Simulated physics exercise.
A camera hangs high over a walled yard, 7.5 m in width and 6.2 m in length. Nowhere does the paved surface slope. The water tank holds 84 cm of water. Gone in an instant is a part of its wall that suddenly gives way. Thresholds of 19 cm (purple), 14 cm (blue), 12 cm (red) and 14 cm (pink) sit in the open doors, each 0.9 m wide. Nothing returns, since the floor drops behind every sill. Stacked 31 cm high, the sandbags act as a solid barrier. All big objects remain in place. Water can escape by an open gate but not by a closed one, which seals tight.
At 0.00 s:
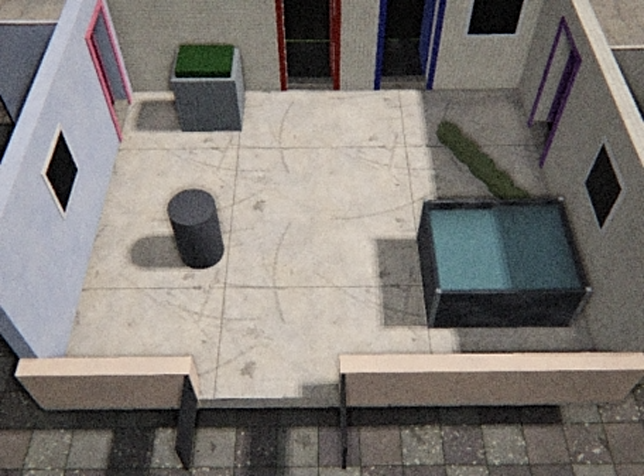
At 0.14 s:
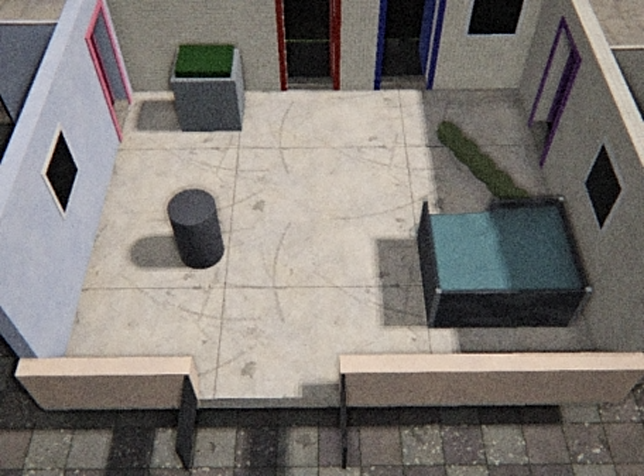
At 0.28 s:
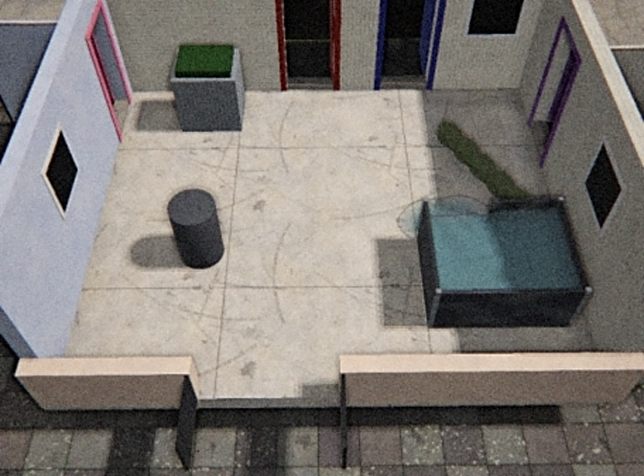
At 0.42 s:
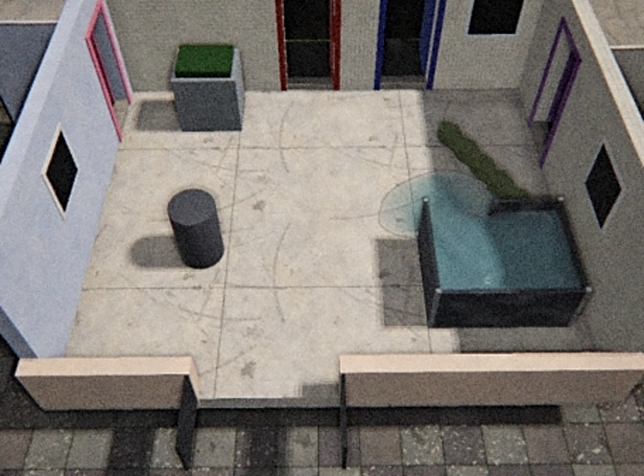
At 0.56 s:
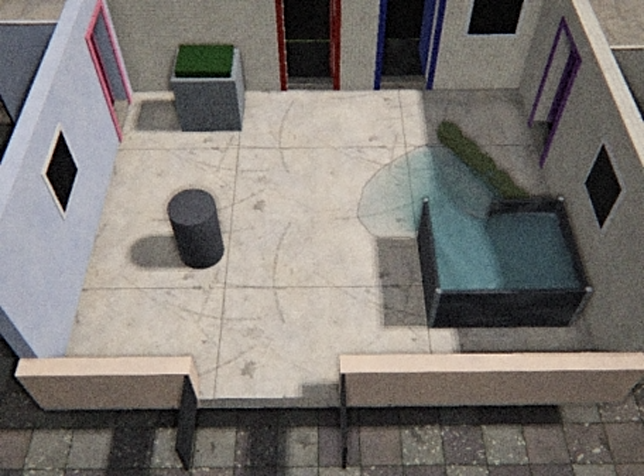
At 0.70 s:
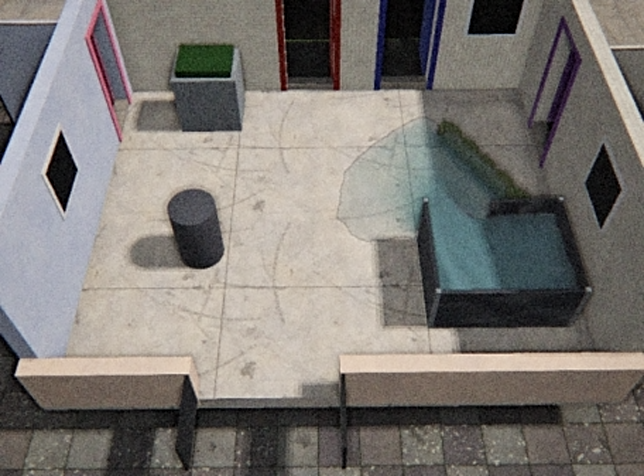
Water pouring from the far side of a dark tank and spreading across the pale paved floor of a walled yard.
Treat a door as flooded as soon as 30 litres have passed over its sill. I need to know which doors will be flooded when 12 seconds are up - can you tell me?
Sure: The purple door will stay unflooded, the blue door will be flooded, the red door will be flooded, the pink door will stay unflooded.
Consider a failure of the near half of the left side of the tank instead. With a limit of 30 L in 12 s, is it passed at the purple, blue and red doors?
So purple ends up short of it, blue short of it, red short of it.
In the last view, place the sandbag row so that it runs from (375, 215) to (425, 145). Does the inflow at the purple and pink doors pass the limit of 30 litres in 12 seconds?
Purple exceeded, pink within the limit.
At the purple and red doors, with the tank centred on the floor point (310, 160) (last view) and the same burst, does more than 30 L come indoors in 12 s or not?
So the purple door keeps within it and the red door tops the limit.
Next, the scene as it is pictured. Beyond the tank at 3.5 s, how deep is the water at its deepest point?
Peak depth: Approx. 34 cm.
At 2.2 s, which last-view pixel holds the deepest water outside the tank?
Near (356, 96).
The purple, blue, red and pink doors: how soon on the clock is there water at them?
Purple = 3.6 s, blue = 0.9 s, red = 1.5 s, pink = 3.0 s.
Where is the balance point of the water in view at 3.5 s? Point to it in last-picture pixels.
I'd put it close to (379, 177).
After 1.4 s water covers 25 % of the floor and is deepest (42 cm) near (443, 235); purple door not reached, blue door 20 cm at the sill, 24 L in, red door not reached, pink door not reached.
After 2.2 s water covers 35 % of the floor and is deepest (36 cm) near (356, 96); purple door not reached, blue door 28 cm at the sill, 94 L in, red door 25 cm at the sill, 18 L in, pink door not reached.
After 3.5 s water covers 45 % of the floor and is deepest (34 cm) near (253, 103); purple door not reached, blue door 18 cm at the sill, 142 L in, red door 19 cm at the sill, 72 L in, pink door 14 cm at the sill, 1 L in.
After 7.0 s water covers 85 % of the floor and is deepest (14 cm) near (252, 116); purple door 5 cm at the sill, 0 L in, blue door 10 cm at the sill, 153 L in, red door 13 cm at the sill, 118 L in, pink door 7 cm at the sill, 6 L in.
After 12.0 s water covers 95 % of the floor and is deepest (8 cm) near (59, 383); purple door 6 cm at the sill, 0 L in, blue door 6 cm at the sill, 153 L in, red door 6 cm at the sill, 120 L in, pink door 3 cm at the sill, 6 L in.
